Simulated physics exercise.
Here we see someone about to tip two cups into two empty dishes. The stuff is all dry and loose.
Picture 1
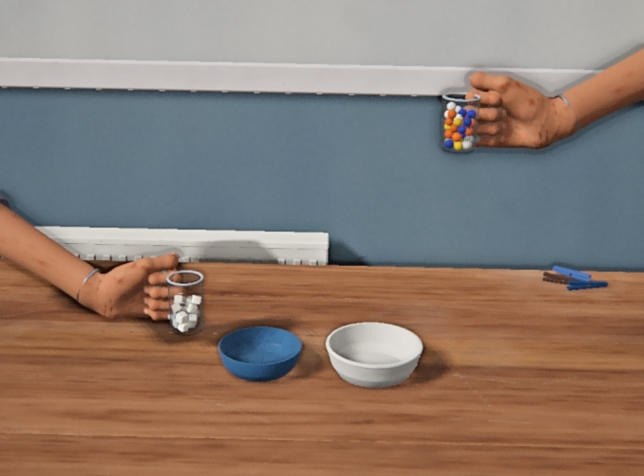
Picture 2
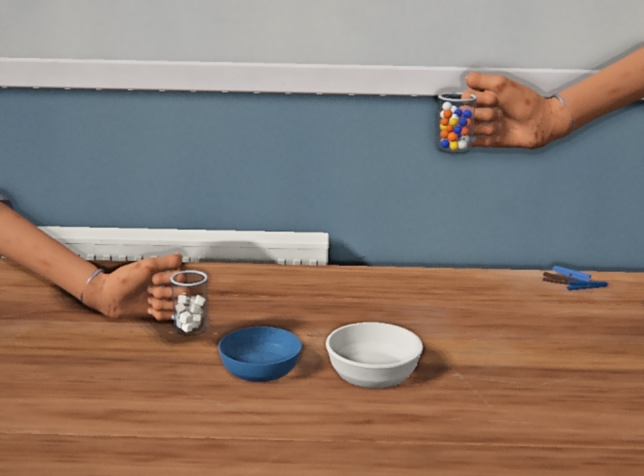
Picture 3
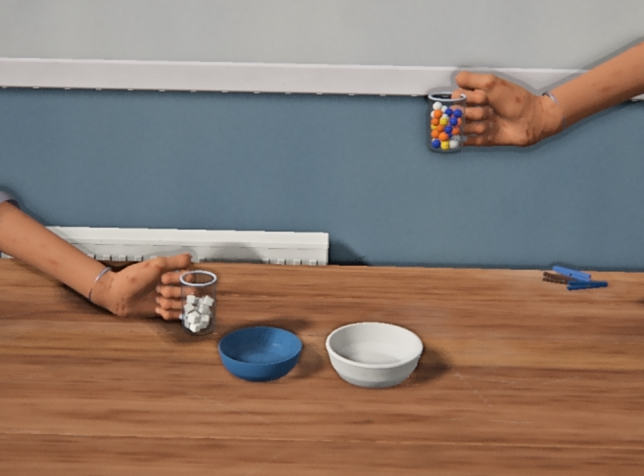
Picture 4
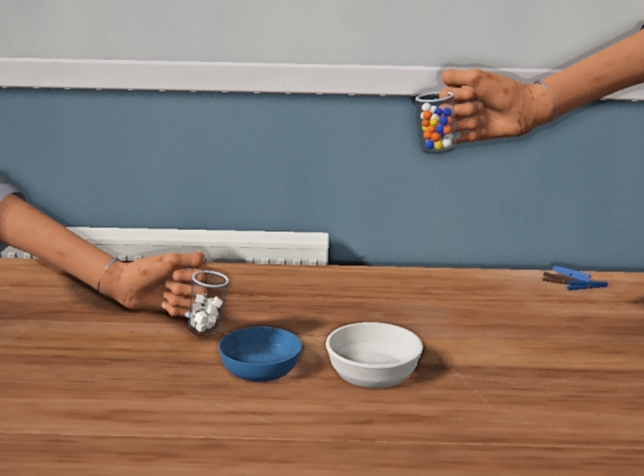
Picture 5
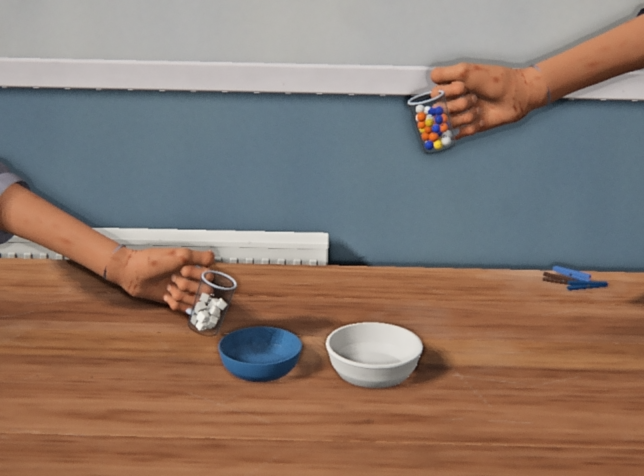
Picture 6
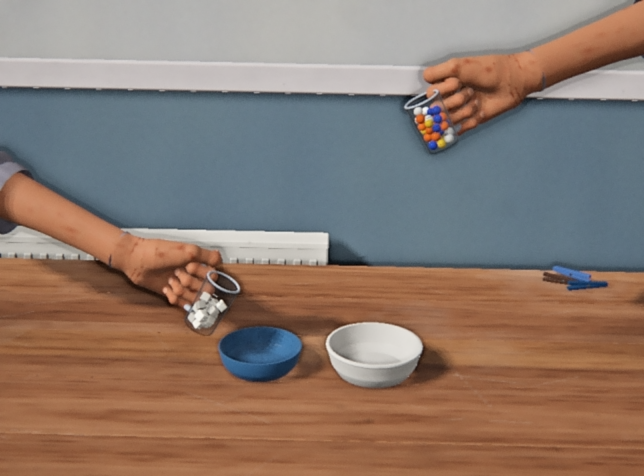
The clip shows a hand holding a clear cup of white cubes at left and another holding a cup of colorful beads higher at right; both move inward, then tilt their cups toward the center, above a table with blue and white bowls.
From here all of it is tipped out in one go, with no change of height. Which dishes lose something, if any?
Left dish: It will contain the whole load, right: It won't contain the whole load.
Then, 0.39 s on from there, left, the whole lot still in the cup; right, the whole lot still in the cup.
Then, 0.80 s on from there, left, the whole lot still in the cup; right, all but a few still in the cup, a little in the air.
Then, 1.29 s on from there, left, a little still in the cup, all but a few in the dish; right, near half in the dish, only a few outside the dish, near a third in the air.
In the end, left, the whole lot in the dish, none at all outside the dish; right, the bulk in the dish, near a quarter outside the dish.
